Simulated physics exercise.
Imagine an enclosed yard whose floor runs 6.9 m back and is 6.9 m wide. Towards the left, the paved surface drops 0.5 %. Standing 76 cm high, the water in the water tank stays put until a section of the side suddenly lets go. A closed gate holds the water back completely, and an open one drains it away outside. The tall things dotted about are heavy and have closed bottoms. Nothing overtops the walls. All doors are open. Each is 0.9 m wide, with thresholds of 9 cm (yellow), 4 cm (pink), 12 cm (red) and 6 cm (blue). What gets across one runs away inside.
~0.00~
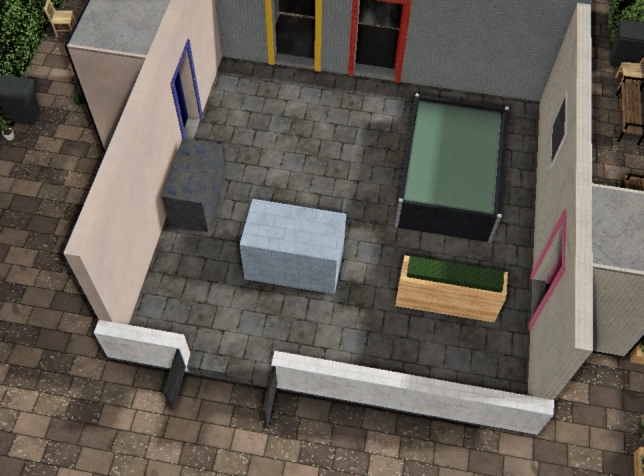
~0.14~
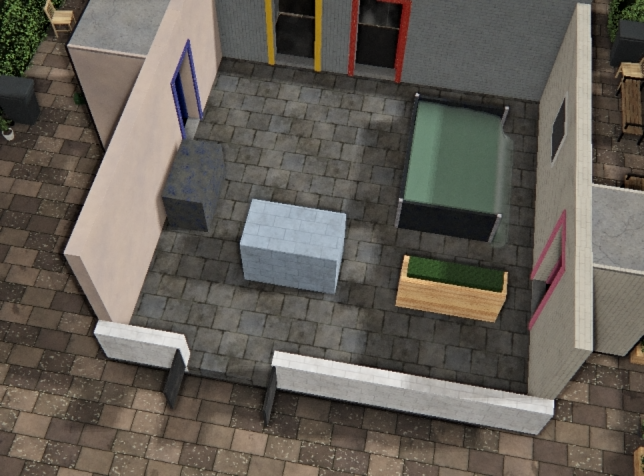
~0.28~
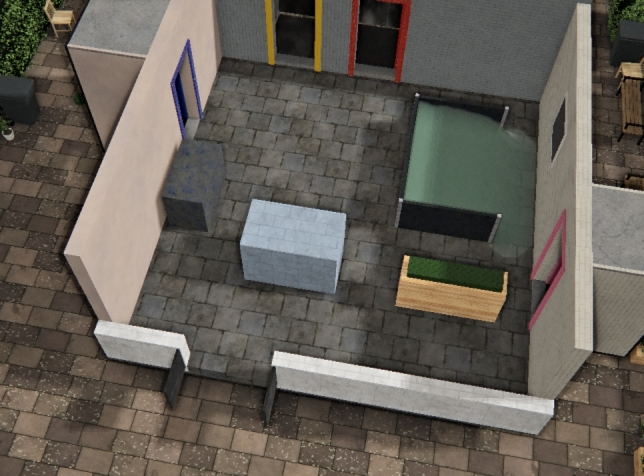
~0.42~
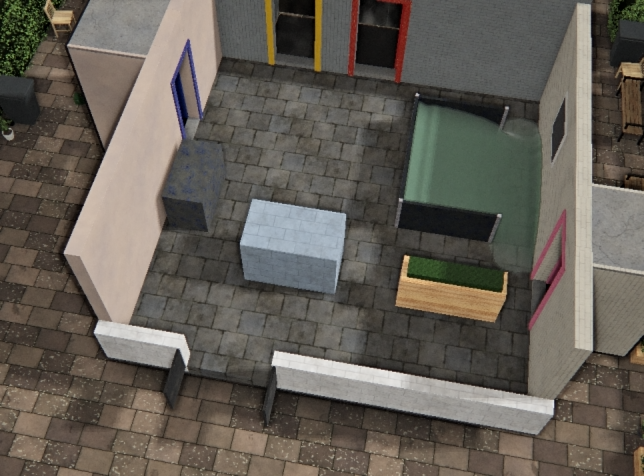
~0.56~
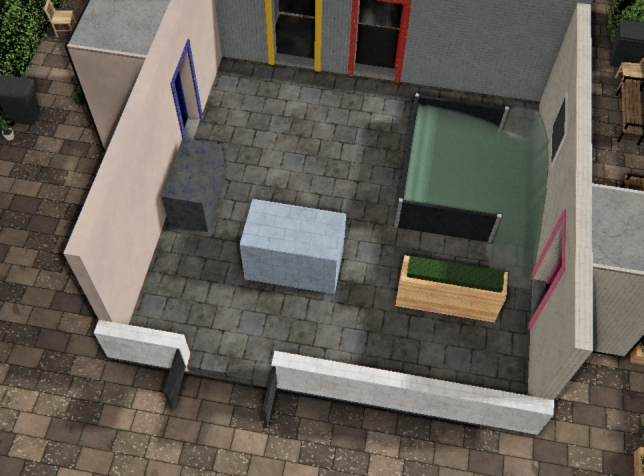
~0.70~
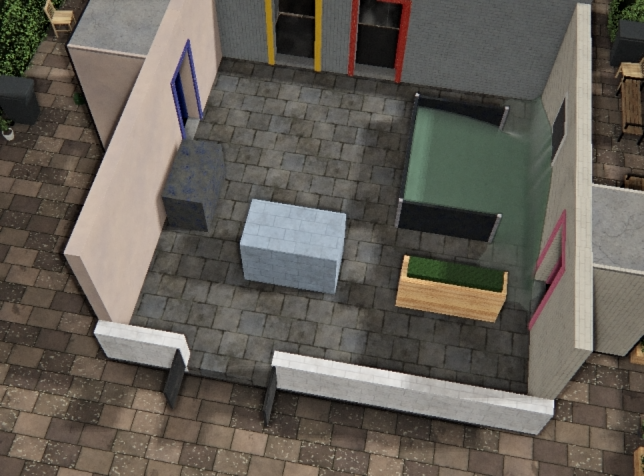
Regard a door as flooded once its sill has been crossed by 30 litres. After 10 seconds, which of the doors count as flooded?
Yellow door: Not flooded; pink door: Flooded; red door: Not flooded; blue door: Flooded.
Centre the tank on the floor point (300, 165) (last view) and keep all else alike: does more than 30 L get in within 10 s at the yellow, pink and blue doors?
Checking each door against the limit: Yellow does not exceed it, pink tops it, blue does not exceed it.
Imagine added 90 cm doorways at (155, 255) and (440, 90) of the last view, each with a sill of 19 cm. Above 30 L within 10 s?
The first doorway stays inside and the second stays inside.
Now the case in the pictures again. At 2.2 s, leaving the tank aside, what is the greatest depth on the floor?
Roughly 44 cm.
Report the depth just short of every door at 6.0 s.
Measured in centimetres, the yellow door gives 4, the pink door 6, the red door 6 and the blue door 13.
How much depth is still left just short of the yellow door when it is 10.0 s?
Depth: Approx. 9.5 cm.
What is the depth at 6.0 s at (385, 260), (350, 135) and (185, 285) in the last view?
Depth readings in turn - 2, 2, 3 cm.
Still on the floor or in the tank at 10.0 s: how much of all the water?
Some 94 per cent remains.
After 1.4 s water covers 15 % of the floor and is deepest (61 cm) near (538, 103); yellow door not reached, pink door 13 cm at the sill, 8 L in, red door not reached, blue door not reached.
After 2.2 s water covers 30 % of the floor and is deepest (44 cm) near (514, 399); yellow door not reached, pink door 11 cm at the sill, 32 L in, red door 5 cm at the sill, 0 L in, blue door not reached.
After 3.5 s water covers 70 % of the floor and is deepest (28 cm) near (507, 173); yellow door 3 cm at the sill, 0 L in, pink door 7 cm at the sill, 53 L in, red door 5 cm at the sill, 0 L in, blue door not reached.
After 6.0 s water covers 90 % of the floor and is deepest (18 cm) near (537, 109); yellow door 4 cm at the sill, 0 L in, pink door 6 cm at the sill, 72 L in, red door 6 cm at the sill, 0 L in, blue door 13 cm at the sill, 31 L in.
After 10.0 s water covers 100 % of the floor and is deepest (13 cm) near (124, 341); yellow door 9 cm at the sill, 1 L in, pink door 4 cm at the sill, 79 L in, red door 4 cm at the sill, 0 L in, blue door 10 cm at the sill, 90 L in.
